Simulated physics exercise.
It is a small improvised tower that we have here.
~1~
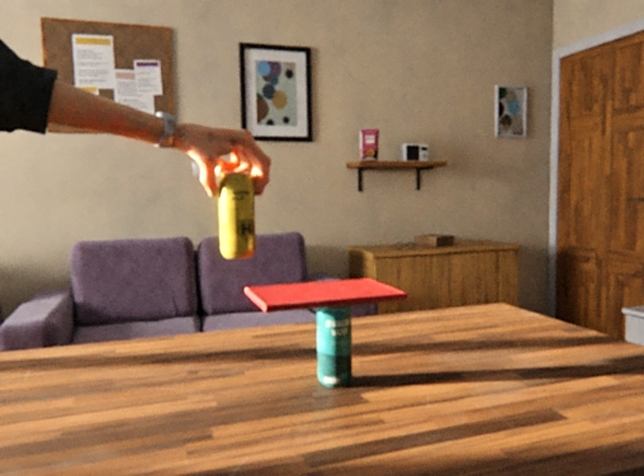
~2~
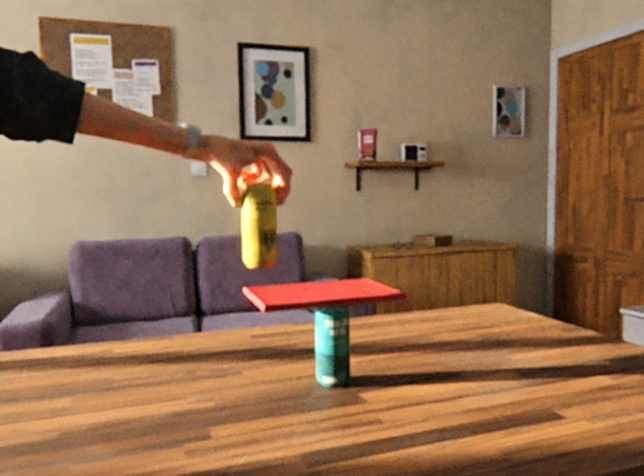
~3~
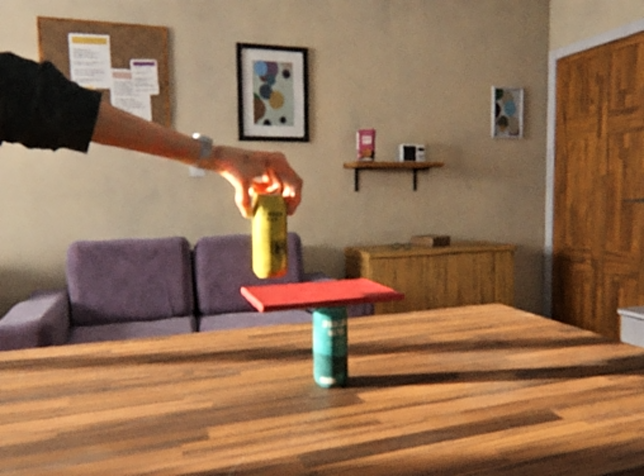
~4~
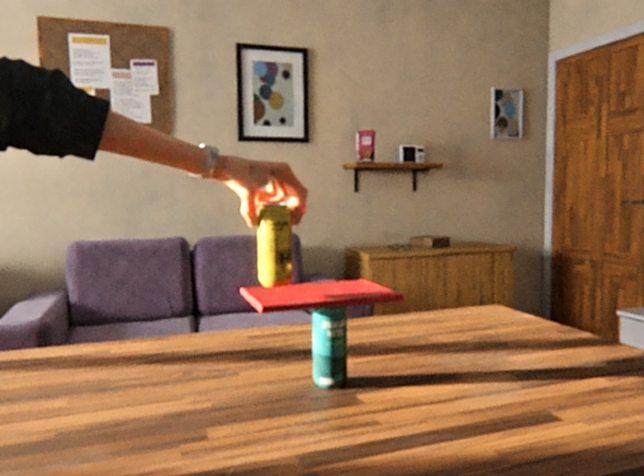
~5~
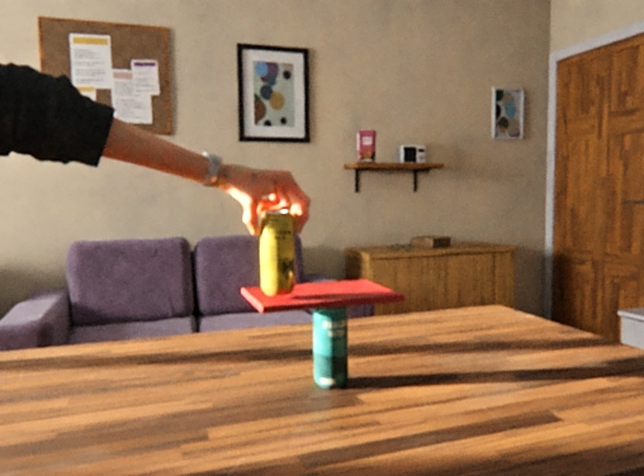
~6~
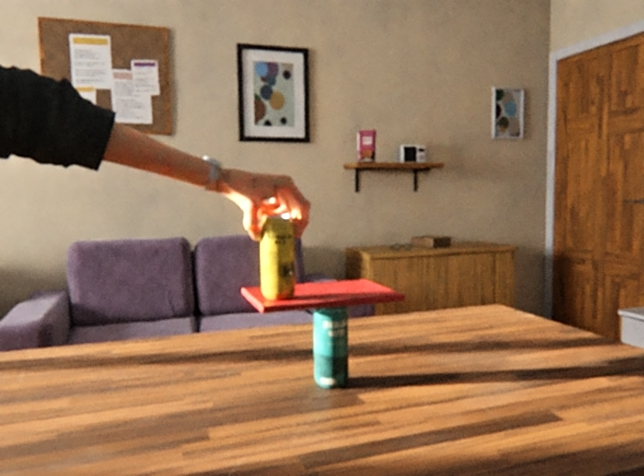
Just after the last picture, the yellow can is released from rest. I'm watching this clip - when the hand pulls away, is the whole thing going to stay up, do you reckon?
No: It does not stay steady.
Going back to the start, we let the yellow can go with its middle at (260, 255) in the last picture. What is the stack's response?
The stack then collapses.
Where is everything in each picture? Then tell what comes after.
On its way; yellow can (238, 215); turquoise can (335, 340), in the first picture.
On its way; yellow can (260, 225); turquoise can (333, 340), in the second picture.
On its way; yellow can (271, 235); turquoise can (331, 340), in the third picture.
On its way; yellow can (275, 245); turquoise can (330, 341), in the fourth picture.
On its way; yellow can (278, 253); turquoise can (331, 341), in the fifth picture.
Set down, still held; yellow can (278, 257); turquoise can (332, 341), in the sixth picture.
Then, 0.30 s later than the last frame, yellow can now fallen; red lid tilted by 63°.
Then, 0.40 s later than the last frame, red lid now fallen.
Then, 0.50 s later than the last frame, things are still on the move.
Then, 0.80 s later than the last frame, as before.
When it is over, fallen, red lid and yellow can; turquoise can as before. The stack comes apart.
